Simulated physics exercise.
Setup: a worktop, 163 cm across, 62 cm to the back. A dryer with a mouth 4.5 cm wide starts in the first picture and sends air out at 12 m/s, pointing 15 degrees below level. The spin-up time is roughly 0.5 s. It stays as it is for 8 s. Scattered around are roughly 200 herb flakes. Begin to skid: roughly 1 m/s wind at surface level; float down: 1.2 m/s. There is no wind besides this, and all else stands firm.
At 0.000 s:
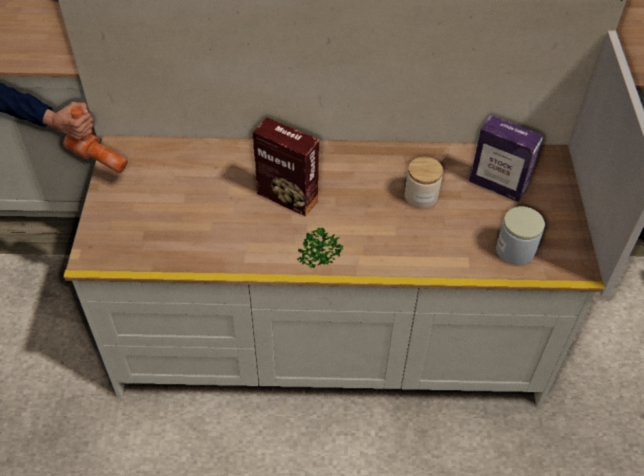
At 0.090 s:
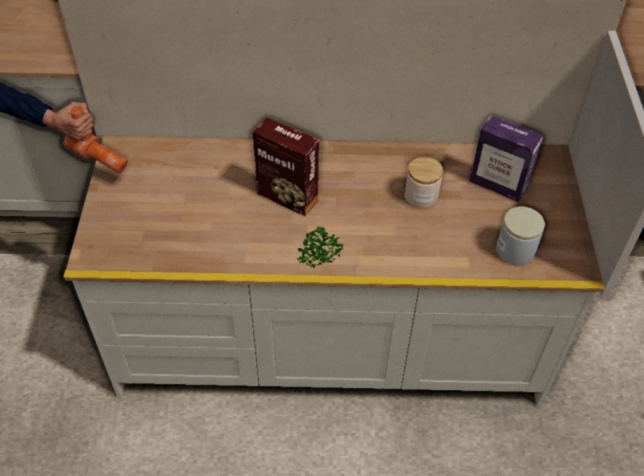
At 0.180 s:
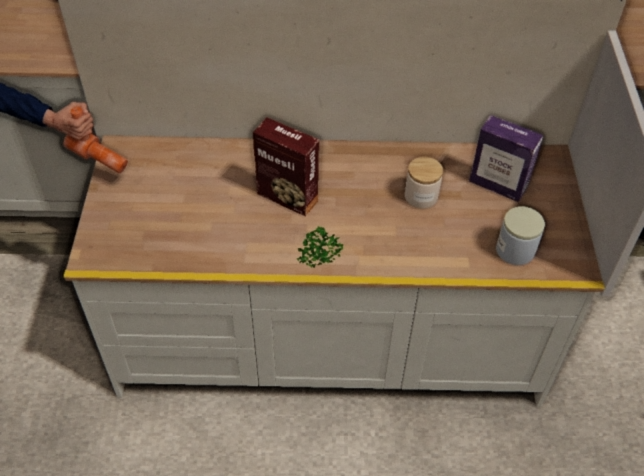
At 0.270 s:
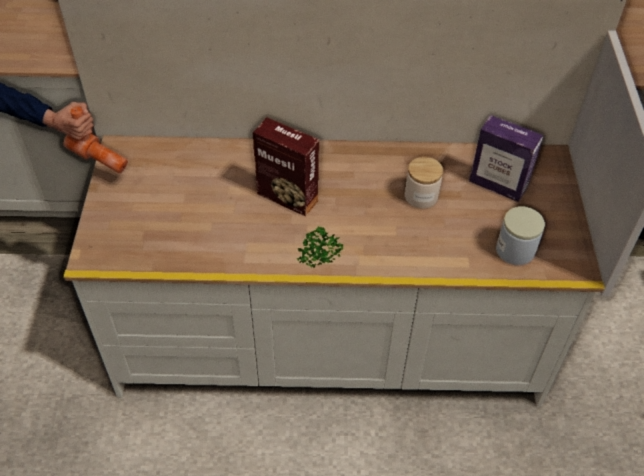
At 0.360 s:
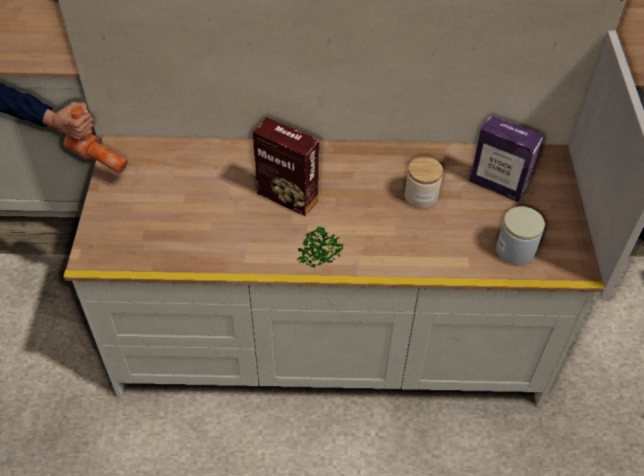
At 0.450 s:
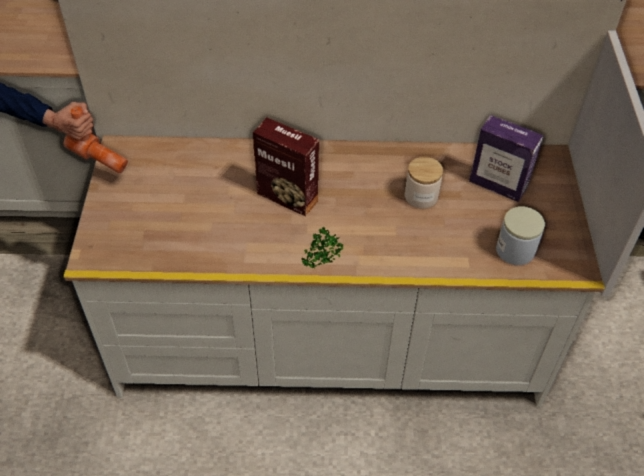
A wooden kitchen counter with a yellow front edge stands above pale grey cabinets on a speckled floor, seen from high in front. A small heap of green herb flakes lies near the front, with a dark red muesli box behind it, two lidded jars and a purple carton to the right, while a hand at left holds an orange dryer. Everything stays still until, at the end, the heap shifts slightly and changes shape.
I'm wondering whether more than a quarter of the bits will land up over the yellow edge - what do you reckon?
I'd say yes, more than a quarter.
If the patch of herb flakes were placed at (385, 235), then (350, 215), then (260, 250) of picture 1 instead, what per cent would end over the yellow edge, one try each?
Going through the three spots in order, you'd get 40 percent, 15 percent and 100 percent.
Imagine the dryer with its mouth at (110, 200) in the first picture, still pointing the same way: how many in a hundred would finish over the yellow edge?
Estimate: About 50 %.
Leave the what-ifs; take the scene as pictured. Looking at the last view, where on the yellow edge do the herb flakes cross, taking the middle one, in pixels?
I'd point to somewhere near (413, 285).
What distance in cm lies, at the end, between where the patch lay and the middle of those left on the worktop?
I'd say around 85 cm.
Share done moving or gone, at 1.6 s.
About 80 %.
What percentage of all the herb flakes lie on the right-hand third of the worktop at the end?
About 20 percent.
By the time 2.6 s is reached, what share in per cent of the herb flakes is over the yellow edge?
I'd put it at about 80 percent.
After 1.6 s, 24 % are on the move or not yet settled, 78 % are over the yellow edge; the middle of those still in play is near (531, 226).
After 2.6 s, 20 % are on the move or not yet settled, 78 % are over the yellow edge; the middle of those still in play is near (574, 223).
After 4.4 s, 20 % are on the move or not yet settled, 78 % are over the yellow edge; the middle of those still in play is near (578, 223).
After 8.0 s, at the end, 80 % are over the yellow edge; the middle of those still in play is near (582, 221).
